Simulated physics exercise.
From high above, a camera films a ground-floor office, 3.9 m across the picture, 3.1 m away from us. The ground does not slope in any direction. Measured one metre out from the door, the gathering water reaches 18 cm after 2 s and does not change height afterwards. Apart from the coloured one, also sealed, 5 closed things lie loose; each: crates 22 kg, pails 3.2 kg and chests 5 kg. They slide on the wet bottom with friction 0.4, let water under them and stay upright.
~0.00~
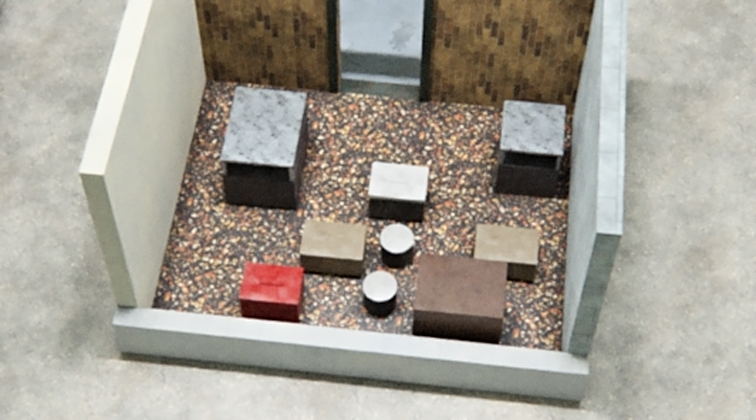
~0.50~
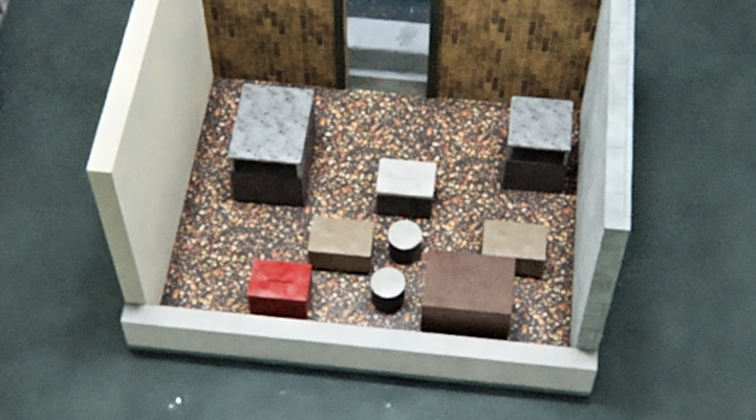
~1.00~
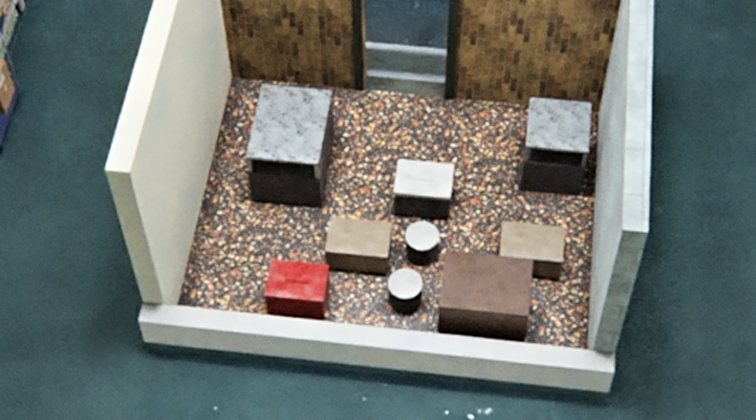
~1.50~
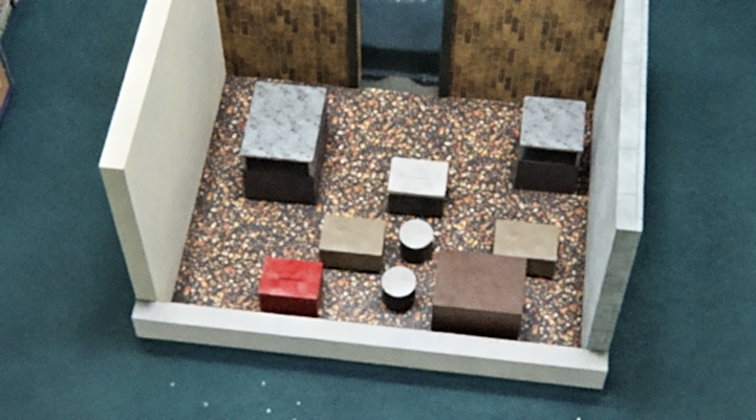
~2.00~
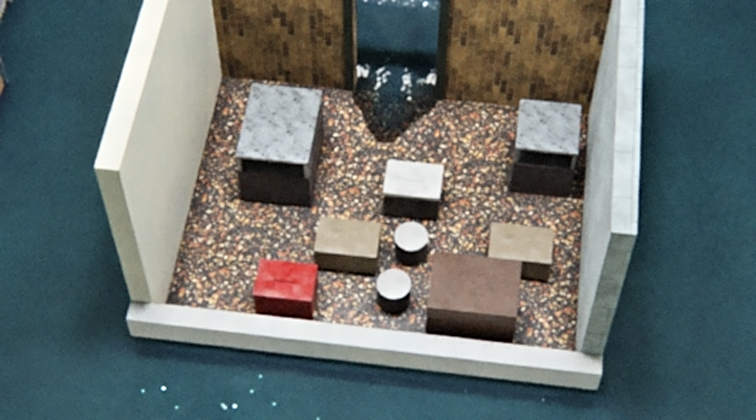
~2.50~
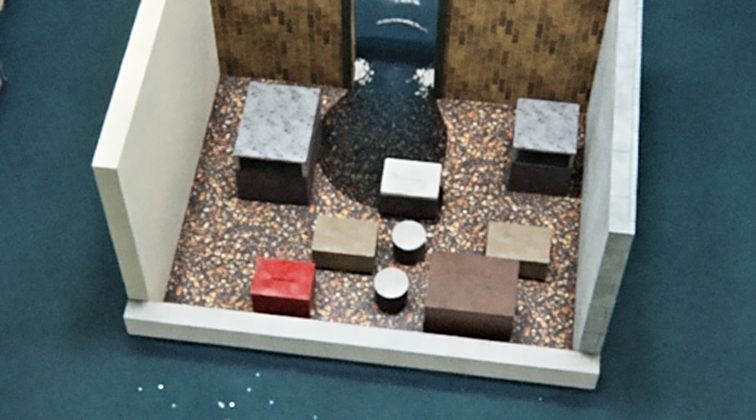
In this clip, seen from above, dark water surrounds a walled room holding a red chest, other boxes and two round pails, then enters through the doorway at the back and spreads across the speckled floor while the objects stay in place.
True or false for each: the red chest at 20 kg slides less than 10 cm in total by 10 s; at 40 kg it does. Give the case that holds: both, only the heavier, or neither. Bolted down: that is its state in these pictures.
The case that holds: Only the heavier.
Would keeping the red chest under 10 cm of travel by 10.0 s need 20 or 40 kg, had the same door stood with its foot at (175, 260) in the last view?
If so, then only the second option works.
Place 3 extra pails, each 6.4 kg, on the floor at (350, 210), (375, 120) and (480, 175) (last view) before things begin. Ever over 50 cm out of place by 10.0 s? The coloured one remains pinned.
Result, in turn - exceeds it; exceeds it; falls shy.
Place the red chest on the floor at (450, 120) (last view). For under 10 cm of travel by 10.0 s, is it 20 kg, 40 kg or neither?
Looking at the loads, both keep it.
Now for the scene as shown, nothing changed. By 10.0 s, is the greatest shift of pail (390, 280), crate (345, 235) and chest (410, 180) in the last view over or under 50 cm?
First above the mark, second below the mark, third above the mark.
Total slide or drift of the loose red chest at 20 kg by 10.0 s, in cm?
It would cover some 60 cm all told.
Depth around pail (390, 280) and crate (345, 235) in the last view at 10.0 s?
I'd put it at 10 cm and 10 cm respectively.
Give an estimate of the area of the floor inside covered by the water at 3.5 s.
My estimate is roughly 4.5 m2.
After 3.5 s the red chest would be 0 cm from its start with 20 kg and 0 cm from its start with 40 kg; 1 cm of water round it then.
After 4.5 s the red chest would be 1 cm from its start with 20 kg and 0 cm from its start with 40 kg; 3 cm of water round it then.
After 7.0 s the red chest would be 1 cm from its start with 20 kg and 0 cm from its start with 40 kg; 8 cm of water round it then.
After 10.0 s the red chest would be 63 cm from its start with 20 kg and 0 cm from its start with 40 kg; 10 cm of water round it then.
